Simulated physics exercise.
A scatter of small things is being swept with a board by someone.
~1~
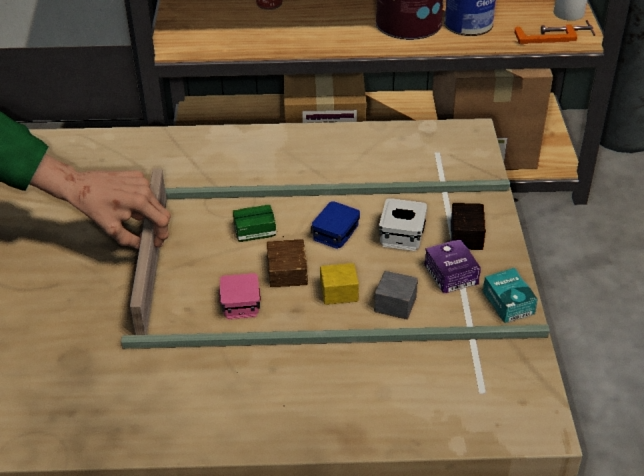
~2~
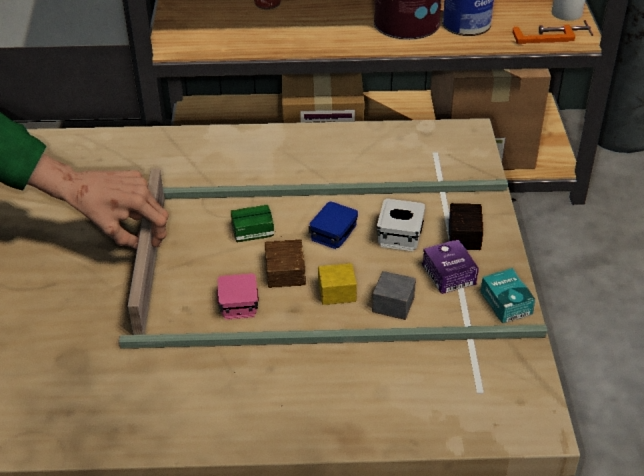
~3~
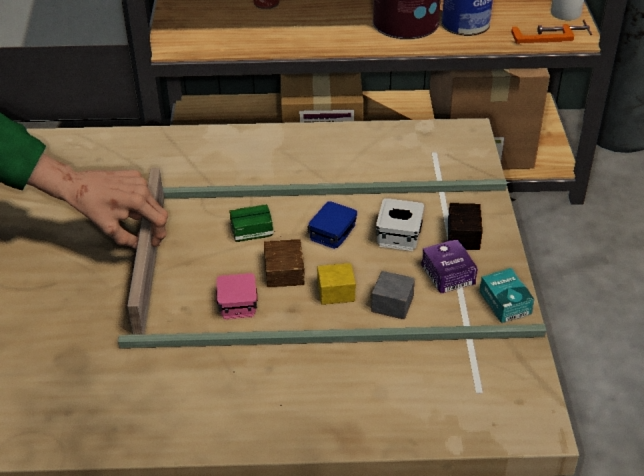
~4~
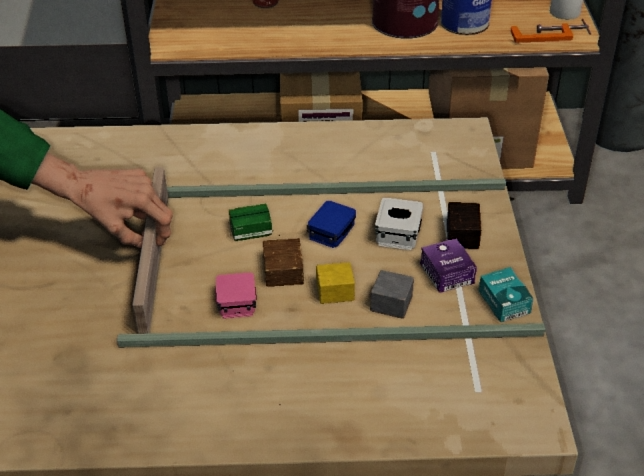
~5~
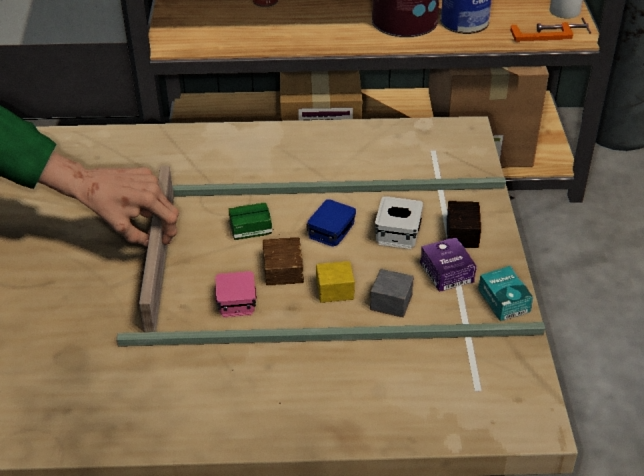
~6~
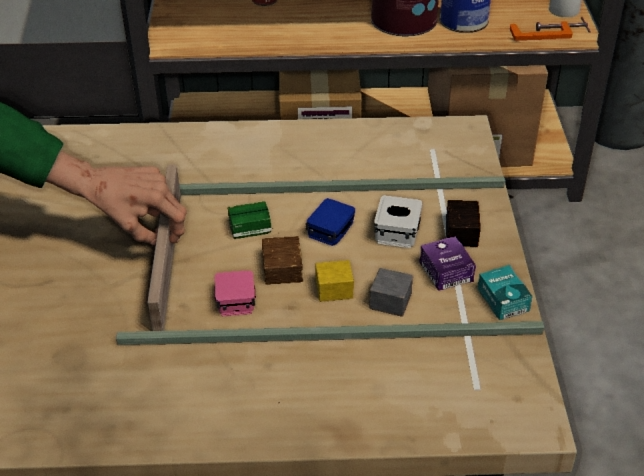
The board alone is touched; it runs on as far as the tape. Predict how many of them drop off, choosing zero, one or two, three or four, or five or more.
Three or four drop off.
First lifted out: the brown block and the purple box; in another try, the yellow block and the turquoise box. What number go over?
Count: 3 (first case); 2 (second).
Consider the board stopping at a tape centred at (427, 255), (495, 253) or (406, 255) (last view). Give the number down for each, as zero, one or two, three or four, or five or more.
Lab note - count per position: 1 or 2; more than four; one or two.
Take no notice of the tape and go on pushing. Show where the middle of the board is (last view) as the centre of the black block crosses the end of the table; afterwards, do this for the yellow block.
The middle is at (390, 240) when it's the black block, and at (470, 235) when it's the yellow block.
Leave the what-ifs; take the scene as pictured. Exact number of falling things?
Result - number fallen: 3.
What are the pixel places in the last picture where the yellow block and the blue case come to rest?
The first sits around (514, 277), while the other sits around (502, 218).
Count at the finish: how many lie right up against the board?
It's touching 3 at the end.
Soon after, none off yet; turquoise box at rest near (505, 292); black block at rest near (463, 223); purple box at rest near (447, 263).
After that, none off yet; turquoise box at rest near (505, 292); black block displaced about its own width near (494, 221); purple box moving near (453, 259).
In the end, the number that fall off is three or four; gone, white case, black block and turquoise box.
